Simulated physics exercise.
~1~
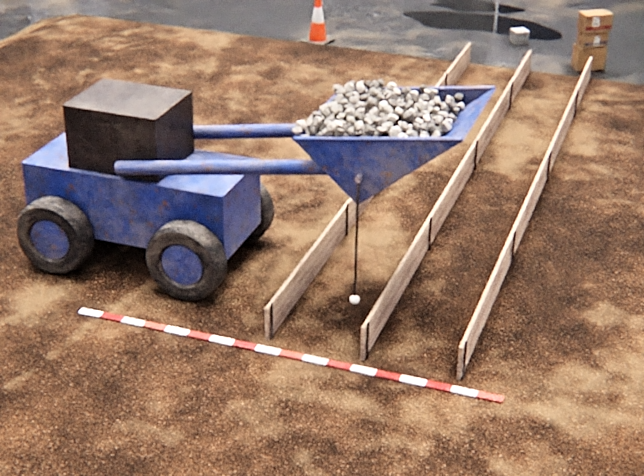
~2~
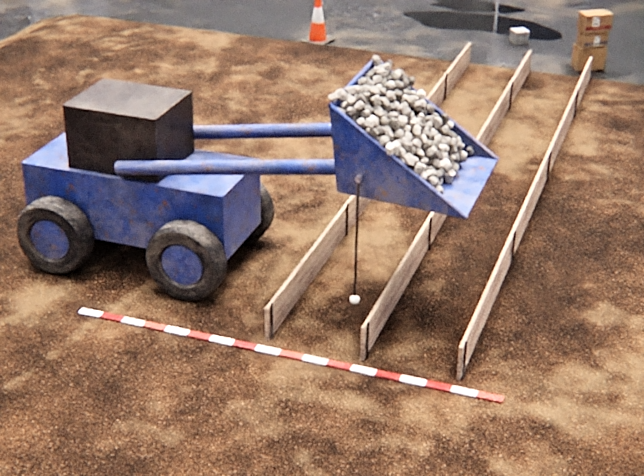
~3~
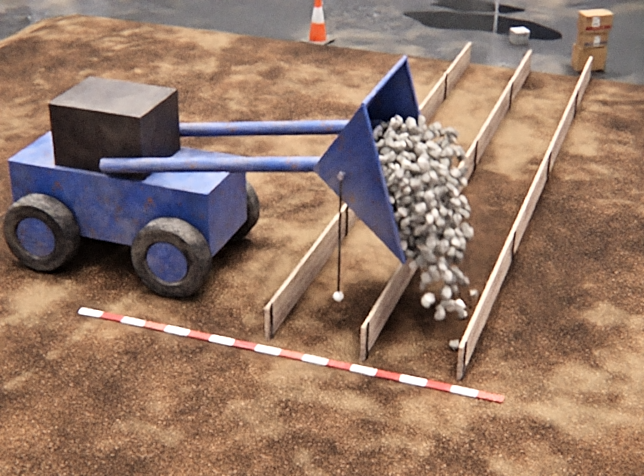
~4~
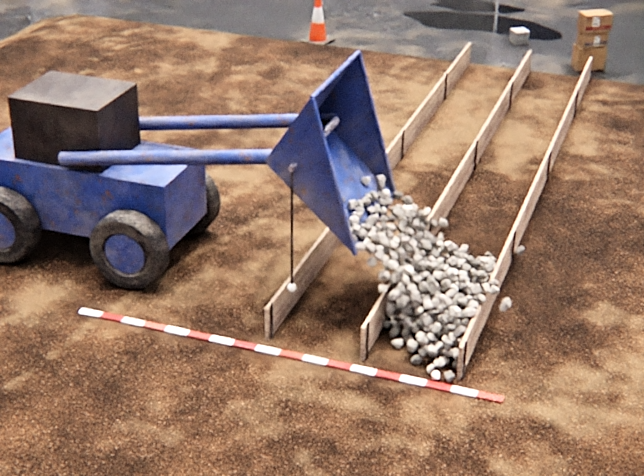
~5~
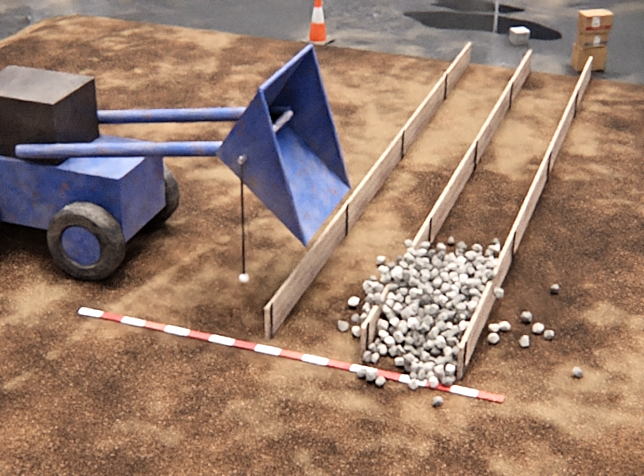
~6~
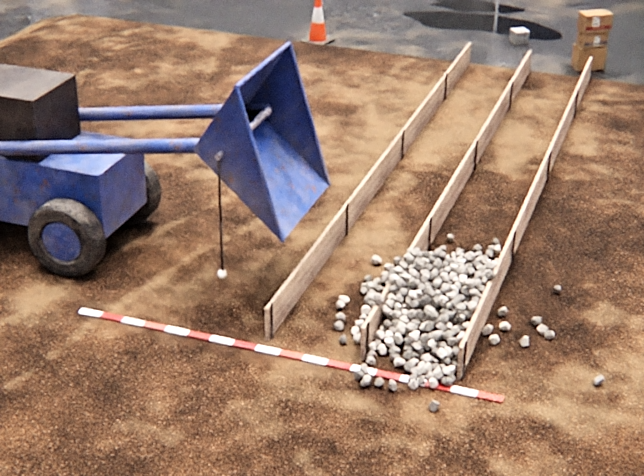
A blue loader tipped its bucket of grey stones forward, then rolled back to the left as they poured between the wooden boards, leaving the bucket empty and a heap mostly in the far bay, with a few stones scattered outside it.
